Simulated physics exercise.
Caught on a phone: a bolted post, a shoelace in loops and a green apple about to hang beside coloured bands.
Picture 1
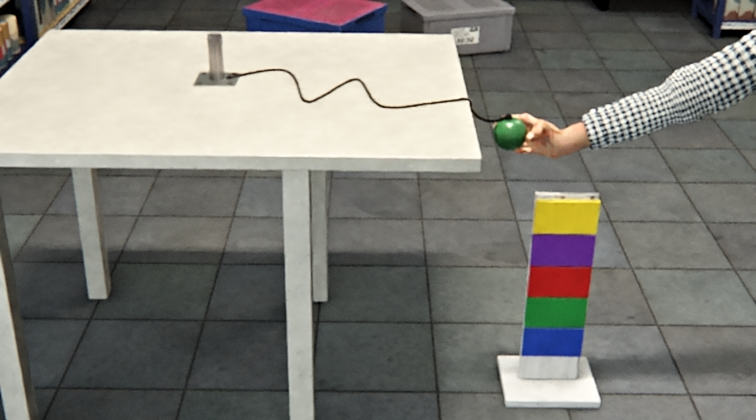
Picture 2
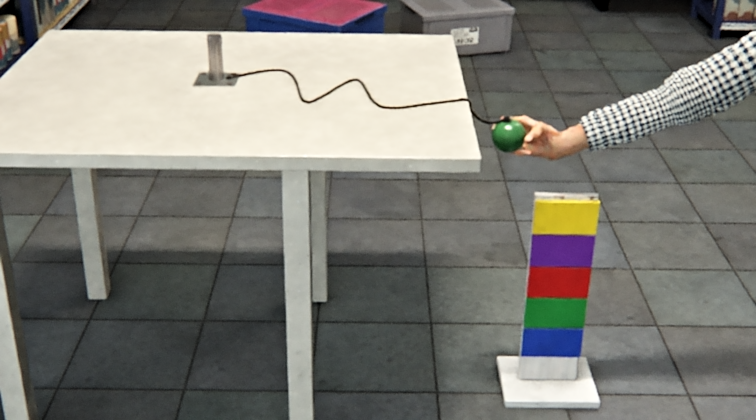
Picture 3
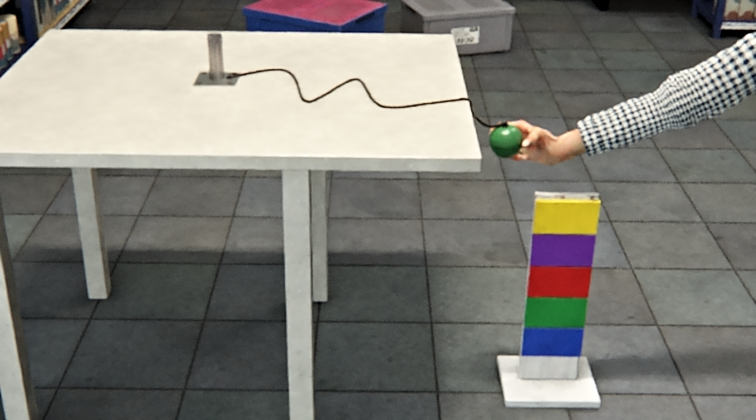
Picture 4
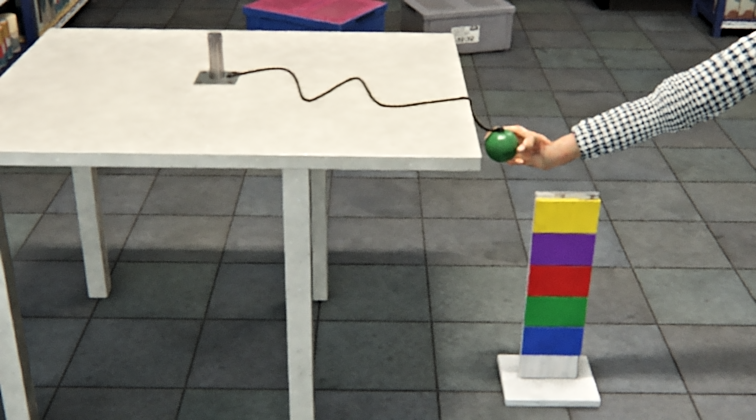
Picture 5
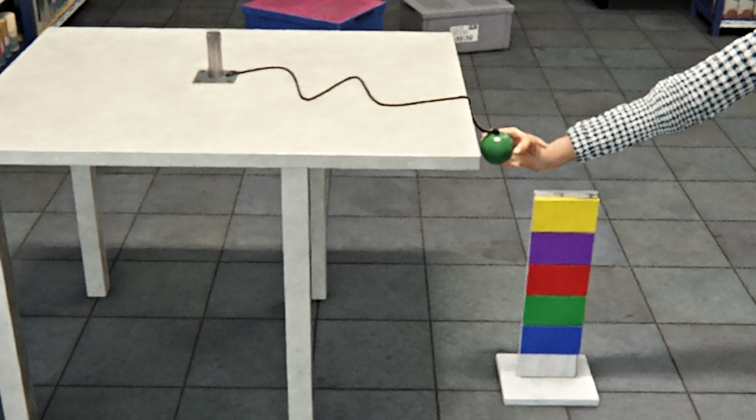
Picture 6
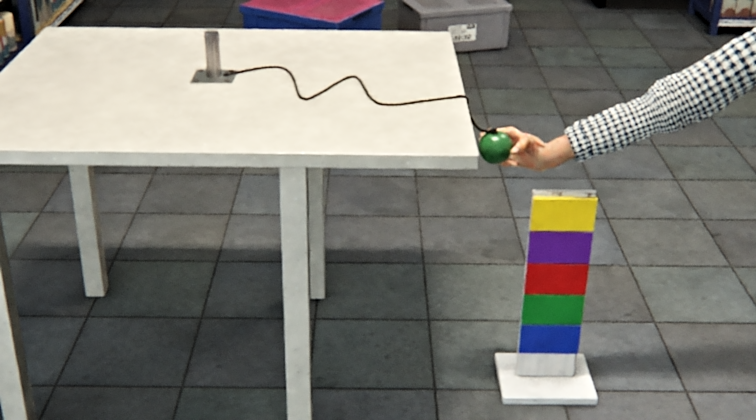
To begin with, a hand in a checked sleeve holds a green ball-like object on a dark cord just off the table's right edge, near a striped stand topped with yellow. The hand then eases it slightly down and left, while the cord stays loosely wavy across the white tabletop.
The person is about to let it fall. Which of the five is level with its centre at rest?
At green.
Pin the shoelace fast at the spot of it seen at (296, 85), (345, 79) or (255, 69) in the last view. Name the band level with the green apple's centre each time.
In that order: Red; yellow; green.
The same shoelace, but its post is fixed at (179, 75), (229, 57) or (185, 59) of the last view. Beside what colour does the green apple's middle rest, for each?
One after the other, red; green; red.
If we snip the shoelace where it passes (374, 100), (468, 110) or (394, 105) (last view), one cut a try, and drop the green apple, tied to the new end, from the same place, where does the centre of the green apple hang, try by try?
Near (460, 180), (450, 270) and (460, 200).
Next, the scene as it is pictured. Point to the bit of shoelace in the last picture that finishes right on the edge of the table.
That spot is around (355, 77).
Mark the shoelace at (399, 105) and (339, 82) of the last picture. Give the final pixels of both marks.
About (459, 189), and the other about (443, 91).
Soon after, apple near (434, 307); level with green.
After that, apple near (462, 303); level with green.
In the end, apple near (450, 306); level with green. Its centre hangs level with the green band.
